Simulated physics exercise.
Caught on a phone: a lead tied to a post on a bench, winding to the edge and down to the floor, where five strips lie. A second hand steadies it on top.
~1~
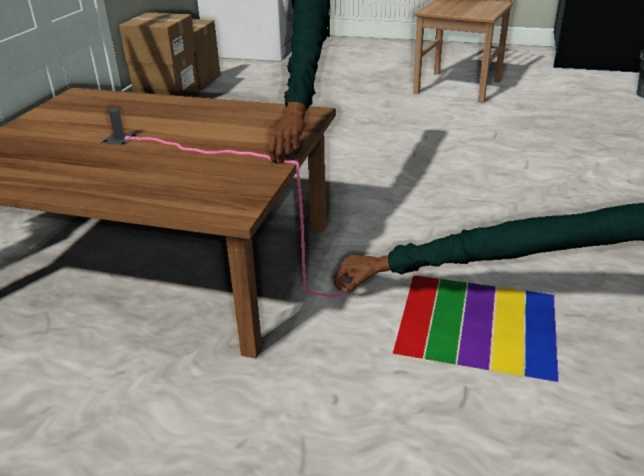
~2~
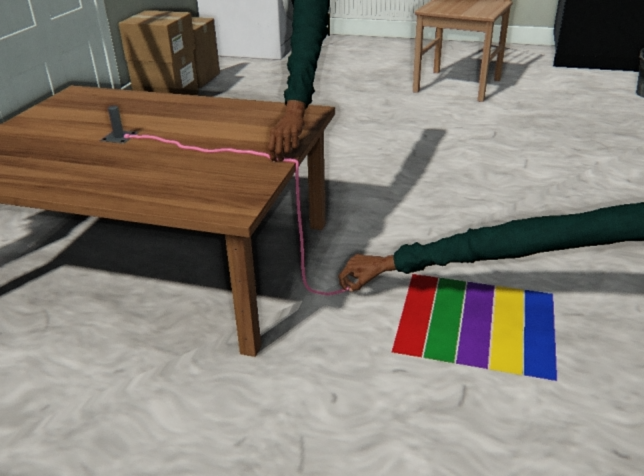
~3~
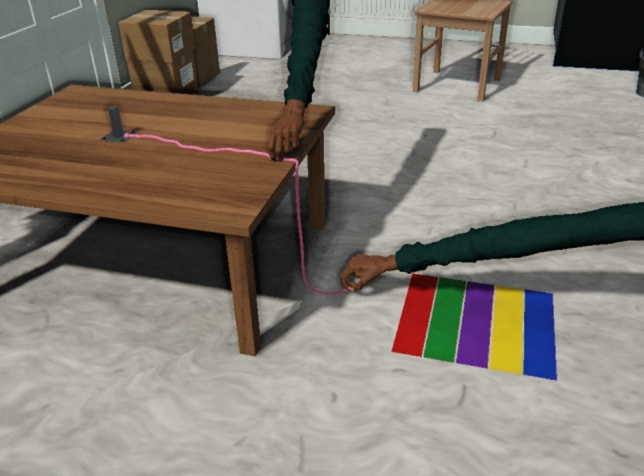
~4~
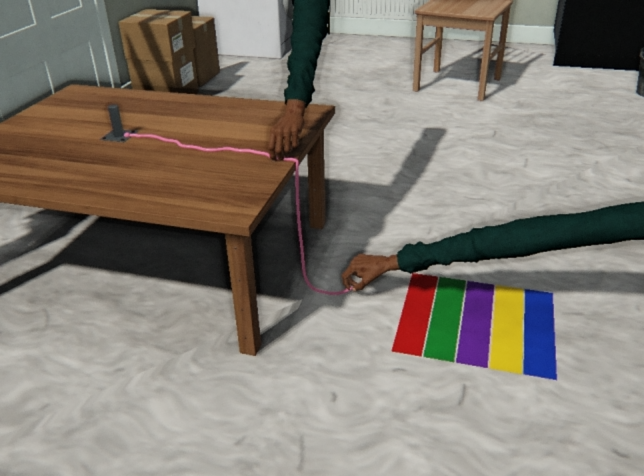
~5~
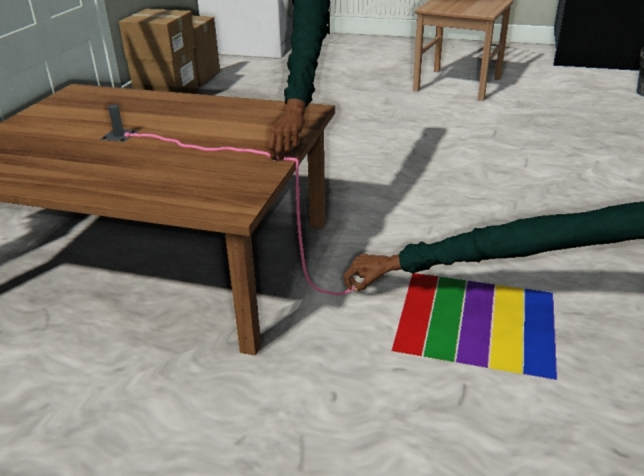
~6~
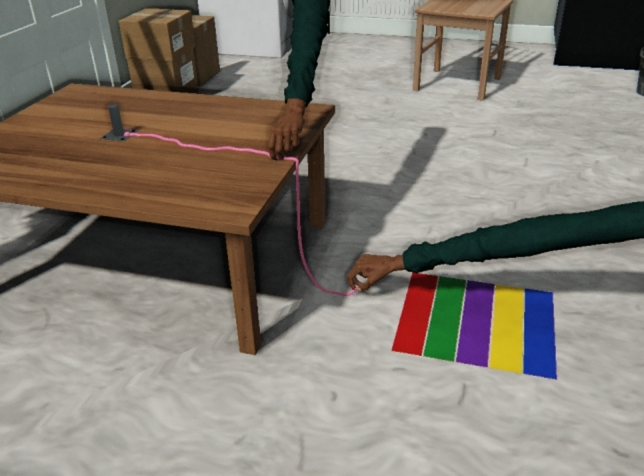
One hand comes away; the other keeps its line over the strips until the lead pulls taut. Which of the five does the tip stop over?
It halts on the green strip.
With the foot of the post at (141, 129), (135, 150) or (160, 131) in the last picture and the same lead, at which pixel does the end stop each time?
Near (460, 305), (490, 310) and (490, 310).
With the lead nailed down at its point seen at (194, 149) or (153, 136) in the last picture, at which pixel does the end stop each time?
In that order: (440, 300) and (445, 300).
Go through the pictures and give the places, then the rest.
In the first picture, end (343, 289); red (411, 340); green (442, 345); purple (475, 350); yellow (508, 356); blue (542, 361).
In the second picture, end (348, 288); lead through (154, 138) (197, 149) (253, 153) (297, 179) (301, 232) (305, 282).
In the third picture, end (350, 288).
In the fourth picture, end (352, 288); lead through (153, 137) (197, 148) (253, 152) (297, 178) (300, 231) (307, 282).
In the fifth picture, end (354, 288).
In the sixth picture, end (357, 288); lead through (154, 136) (197, 147) (253, 151) (297, 177) (299, 230) (314, 281).
A little later, end near (394, 293); short of the strips.
Next, end near (427, 298); over red.
When it is tight, end near (447, 302); over green. Over green.
